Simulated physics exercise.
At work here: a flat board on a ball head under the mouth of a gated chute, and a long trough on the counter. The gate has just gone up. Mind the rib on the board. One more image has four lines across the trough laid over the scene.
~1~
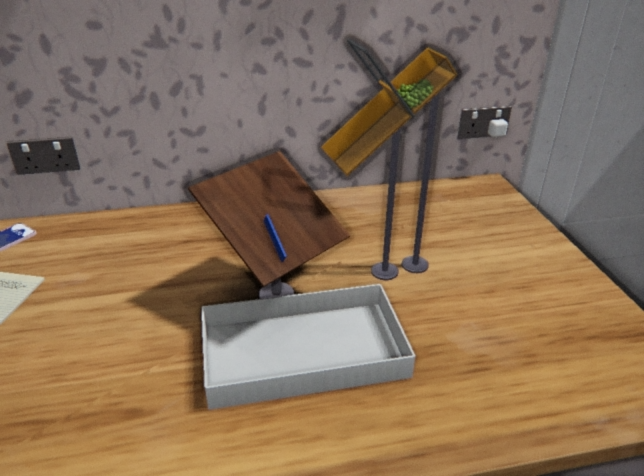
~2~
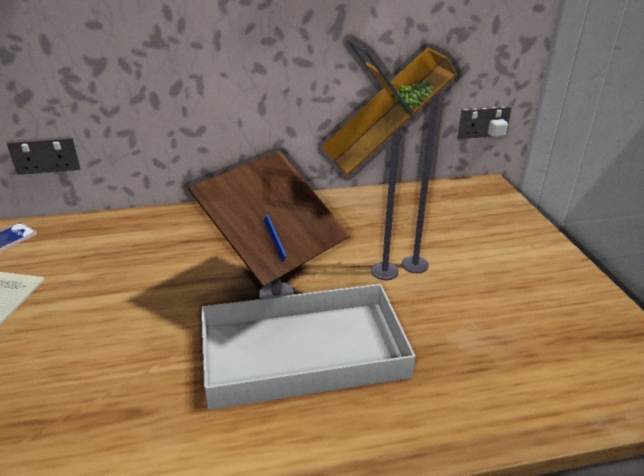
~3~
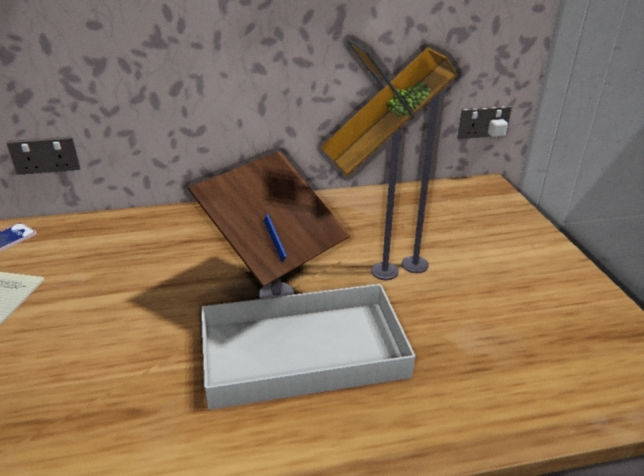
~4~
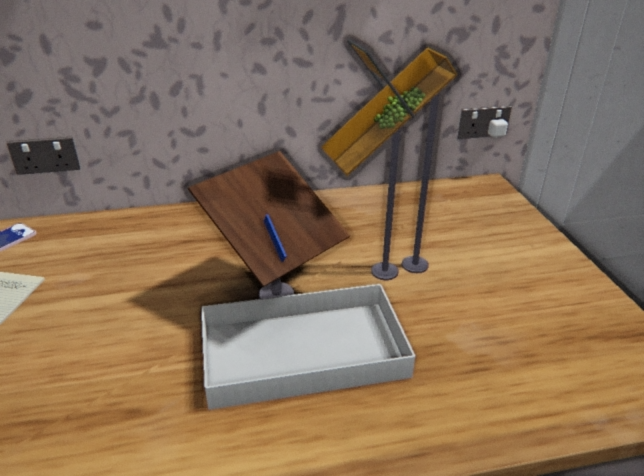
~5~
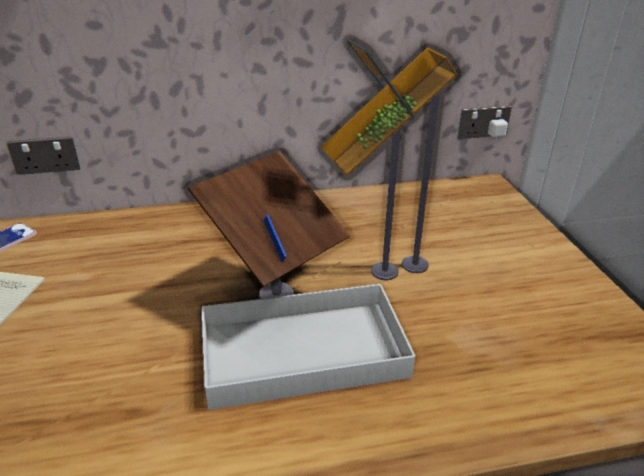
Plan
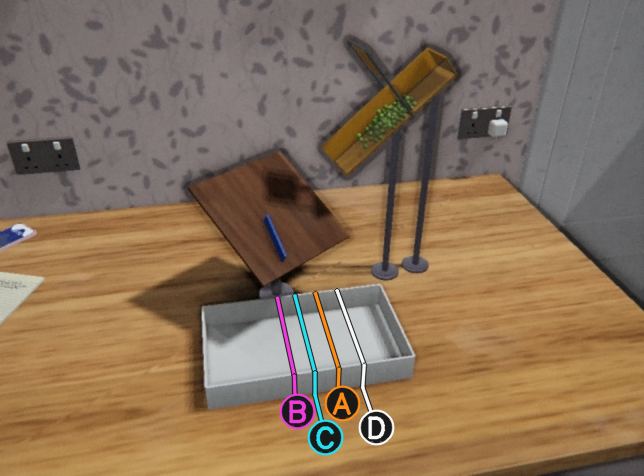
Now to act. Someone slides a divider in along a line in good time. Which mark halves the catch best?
The answer is line A.
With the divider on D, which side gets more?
Left.
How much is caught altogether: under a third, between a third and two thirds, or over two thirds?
About that: Over two thirds.
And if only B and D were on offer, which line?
D it is.
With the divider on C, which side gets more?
More lands on the right.
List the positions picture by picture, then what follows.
The first frame shows load behind the gate near (412, 93), dried peas; lip of the chute near (340, 168), sloping fairly steeply.
The second frame shows middle of the board near (273, 212), tilted fairly steeply; middle of its low edge near (310, 259); of its high edge near (237, 168).
The third frame shows front corners of the trough near (206, 387) and (414, 356), empty; front of the load near (391, 110).
The fourth frame shows middle of the load near (397, 106); its front near (382, 126), close to a third of the way to the lip; rib from (267, 215) to (286, 256).
The fifth frame shows middle of the load near (389, 116); its front near (365, 147), close to two thirds of the way to the lip.
On the marked copy, line A crosses the front rim at (338, 368); line B crosses the front rim at (294, 374); line C crosses the front rim at (314, 371); line D crosses the front rim at (363, 364).
For line A, of what is caught, close to half on the left of the divider, close to half on the right.
For line B, of what is caught, only a few on the left of the divider, all but a few on the right.
For line C, of what is caught, a small share on the left of the divider, the bulk on the right.
For line D, of what is caught, the bulk on the left of the divider, close to a quarter on the right.
